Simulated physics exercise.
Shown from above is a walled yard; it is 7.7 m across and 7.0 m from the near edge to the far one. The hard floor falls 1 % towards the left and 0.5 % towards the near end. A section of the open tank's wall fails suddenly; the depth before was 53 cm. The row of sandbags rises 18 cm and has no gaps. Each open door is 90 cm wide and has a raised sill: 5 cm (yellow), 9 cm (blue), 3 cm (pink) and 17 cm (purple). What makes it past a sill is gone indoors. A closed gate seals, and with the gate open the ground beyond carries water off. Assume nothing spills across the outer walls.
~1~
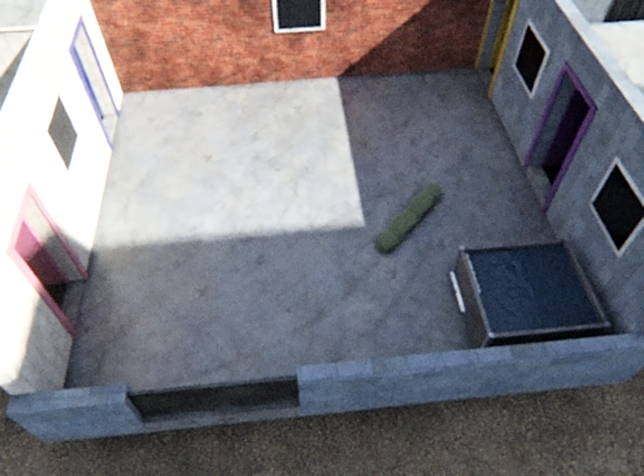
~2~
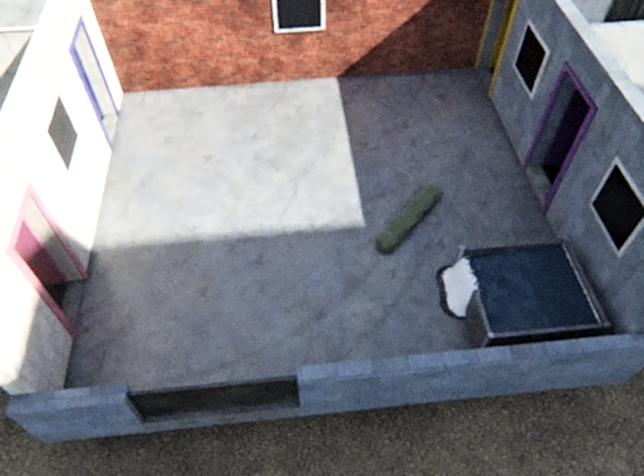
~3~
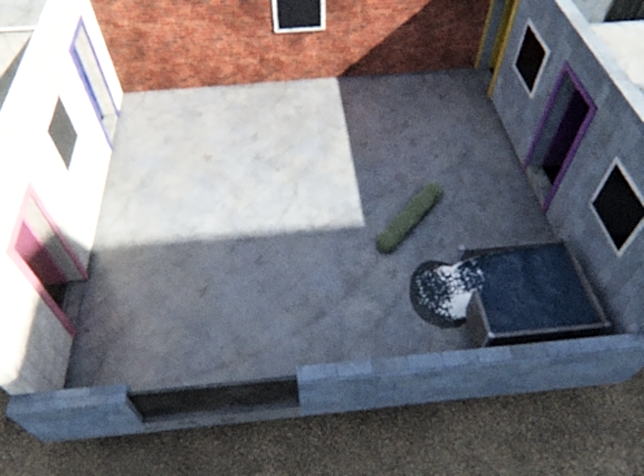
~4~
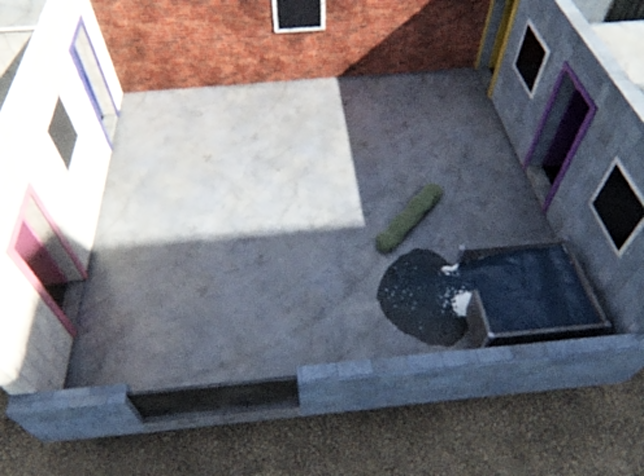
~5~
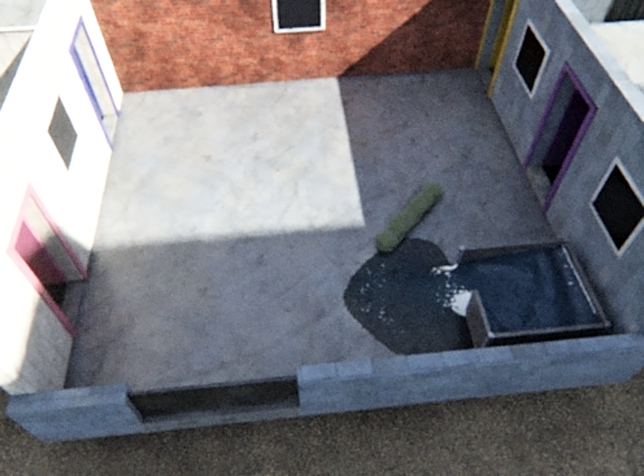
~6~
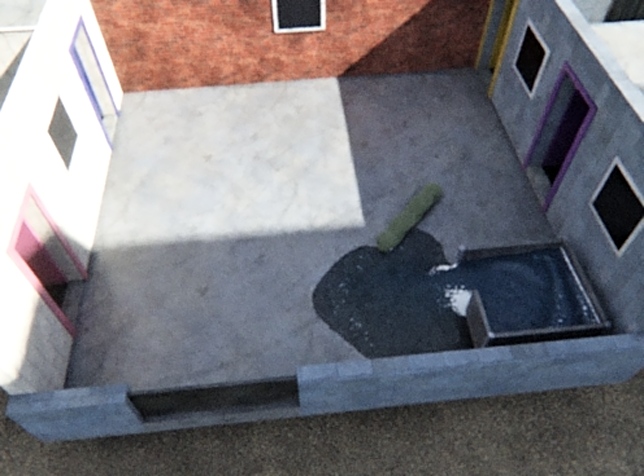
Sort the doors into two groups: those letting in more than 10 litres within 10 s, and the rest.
The yellow door goes with the rest; the blue door goes with the rest; the pink door goes in the first group; the purple door goes with the rest.
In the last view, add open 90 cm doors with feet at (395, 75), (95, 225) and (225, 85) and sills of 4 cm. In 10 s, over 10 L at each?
The first one doesn't reach it, the second one exceeds it, and the third one doesn't reach it.
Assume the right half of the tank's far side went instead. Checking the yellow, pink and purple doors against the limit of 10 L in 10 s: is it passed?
Yellow beyond, pink short, purple short.
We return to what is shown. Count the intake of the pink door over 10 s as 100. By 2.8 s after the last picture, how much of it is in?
It comes to about 15 per cent.
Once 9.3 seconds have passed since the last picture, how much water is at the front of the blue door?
It's some 3.5 centimetres deep.
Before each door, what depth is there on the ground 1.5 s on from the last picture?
In centimetres, the yellow door has 0, the blue door 0, the pink door 0 and the purple door 0.
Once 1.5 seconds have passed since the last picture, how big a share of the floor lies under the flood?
Around 30 per cent wet.
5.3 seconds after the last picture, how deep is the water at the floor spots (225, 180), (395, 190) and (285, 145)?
Depths: About 1, 0 and 0 centimetres.
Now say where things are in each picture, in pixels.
The first frame shows the open tank at (529, 288) is whole and still, 53 cm deep.
In the second frame, the front is at (450, 312), 0.4 m from the gap at (465, 284); 0.2 m2 of floor is under water; 53 cm left at the back of the open tank.
In the third frame, the front is at (421, 311), 0.7 m from the gap at (464, 286); 0.6 m2 of floor is under water; 53 cm left at the back of the open tank.
In the fourth frame, the front is at (384, 287), 1.2 m from the gap at (464, 286); 1.3 m2 of floor is under water; 52 cm left at the back of the open tank.
In the fifth frame, water pours out at (464, 286) and has run 1.7 m, to (350, 294); typically 4 cm deep outside, 46 cm at the open tank's back.
In the sixth frame, water pours out at (464, 286) and has run 2.2 m, to (319, 294); typically 3 cm deep outside, 44 cm at the open tank's back.
Then, 0.7 s after the last picture water covers 15 % of the floor and is deepest (28 cm) near (453, 284); yellow door not reached, blue door not reached, pink door not reached, purple door not reached.
Then, 1.5 s after the last picture water covers 30 % of the floor and is deepest (20 cm) near (453, 284); yellow door not reached, blue door not reached, pink door not reached, purple door not reached.
Then, 2.8 s after the last picture water covers 40 % of the floor and is deepest (20 cm) near (59, 415); yellow door not reached, blue door not reached, pink door 10 cm at the sill, 17 L in, purple door not reached.
Then, 5.3 s after the last picture water covers 40 % of the floor and is deepest (11 cm) near (59, 415); yellow door not reached, blue door 3 cm at the sill, 0 L in, pink door 9 cm at the sill, 73 L in, purple door 2 cm at the sill, 0 L in.
Then, 9.3 s after the last picture water covers 50 % of the floor and is deepest (8 cm) near (59, 415); yellow door not reached, blue door 4 cm at the sill, 0 L in, pink door 6 cm at the sill, 119 L in, purple door 0 cm at the sill, 0 L in.
